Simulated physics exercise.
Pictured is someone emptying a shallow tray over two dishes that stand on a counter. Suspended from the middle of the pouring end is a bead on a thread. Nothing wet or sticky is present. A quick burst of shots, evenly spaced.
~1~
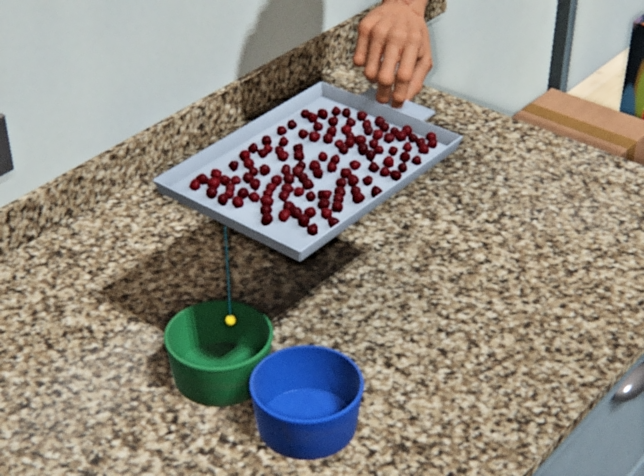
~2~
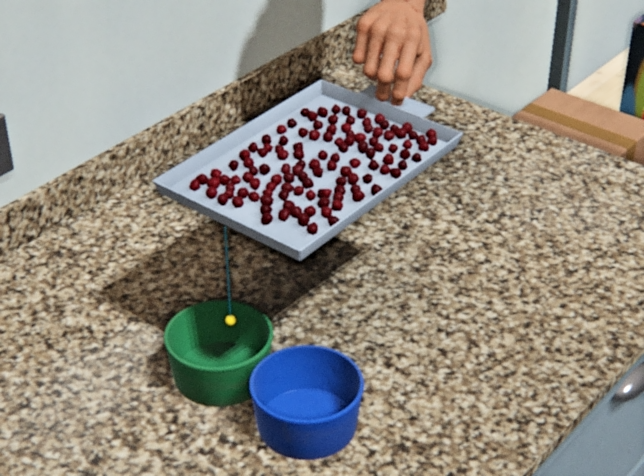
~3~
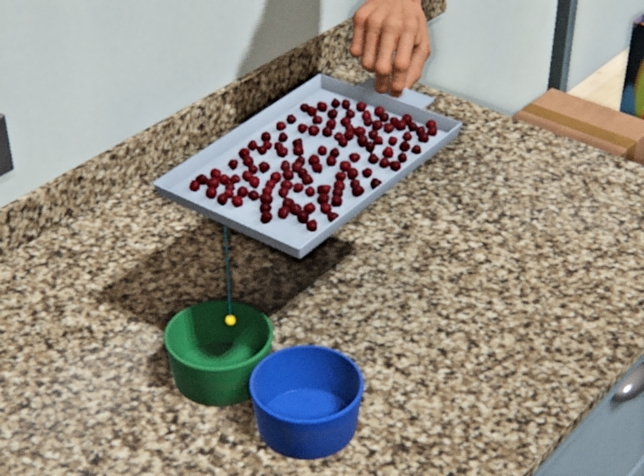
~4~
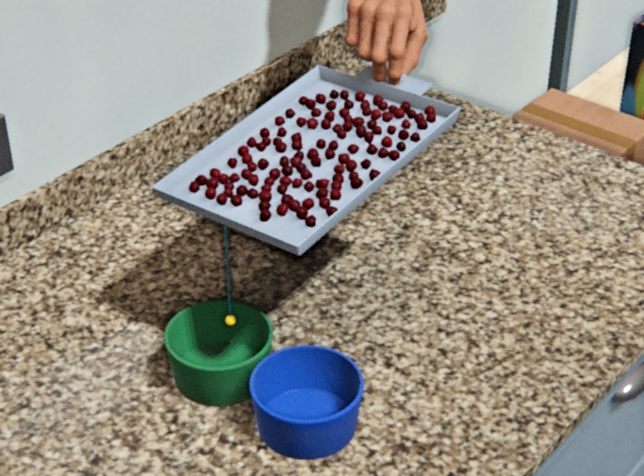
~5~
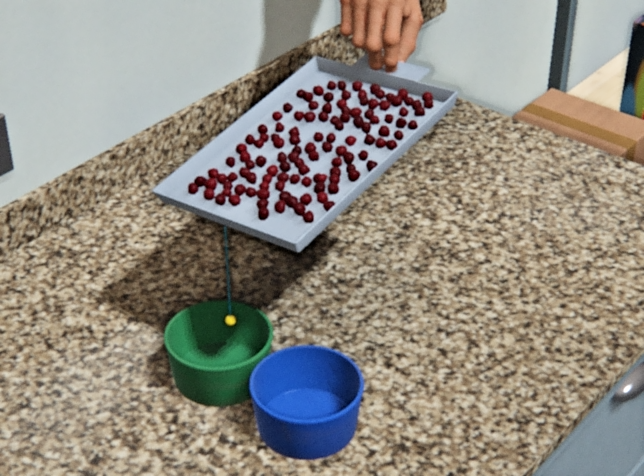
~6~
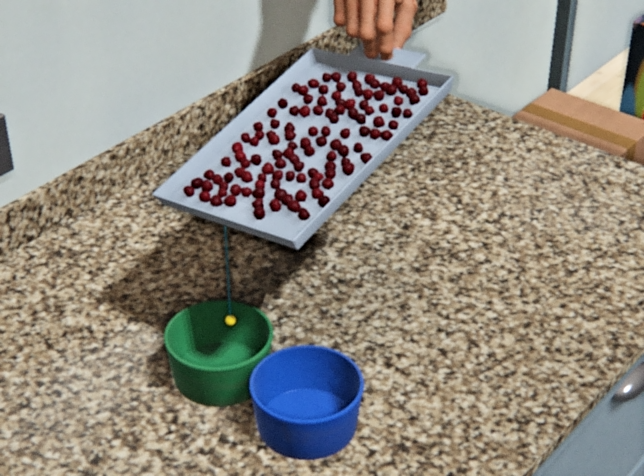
The footage shows a hand holding a shallow tray of dark red dried cherries above a green dish and a blue dish on a speckled counter, gradually raising the far end while the near edge tips slightly toward its left corner.
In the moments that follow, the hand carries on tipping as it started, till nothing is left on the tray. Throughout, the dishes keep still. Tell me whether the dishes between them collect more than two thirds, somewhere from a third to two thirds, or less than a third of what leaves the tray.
The catch is weak, below a third of the load.
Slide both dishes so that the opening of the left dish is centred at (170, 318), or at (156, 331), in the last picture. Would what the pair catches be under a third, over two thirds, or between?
Above two thirds, then the middle third.
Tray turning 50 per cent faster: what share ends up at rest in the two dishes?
Expected result: Around 10 per cent.
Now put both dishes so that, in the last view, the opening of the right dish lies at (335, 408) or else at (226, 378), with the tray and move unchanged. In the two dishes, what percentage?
Approximately 0 percent, followed by approximately 50 percent.
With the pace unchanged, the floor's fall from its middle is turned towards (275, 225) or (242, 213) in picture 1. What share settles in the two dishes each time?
Case one 80 %; case two 20 %.
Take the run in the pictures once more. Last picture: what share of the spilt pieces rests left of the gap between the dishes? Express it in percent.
That would be roughly 100 per cent.
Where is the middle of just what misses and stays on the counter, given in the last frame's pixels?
Roughly at pixel (129, 334).
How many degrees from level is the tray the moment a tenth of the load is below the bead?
I'd say it is tilted about 70°.
Soon after the last picture, tray tipped steeply; most on the tray; a stray few outside both; a small part in the air.
A little later, tray tipped past a quarter turn; a stray few on the tray; a small part in the left dish; most outside both; a small part in the air.
Later still, tray tipped past a quarter turn; a small part in the left dish; most outside both.
At rest, tray tipped past a quarter turn; none in the right dish; a small part in the left dish; most outside both.
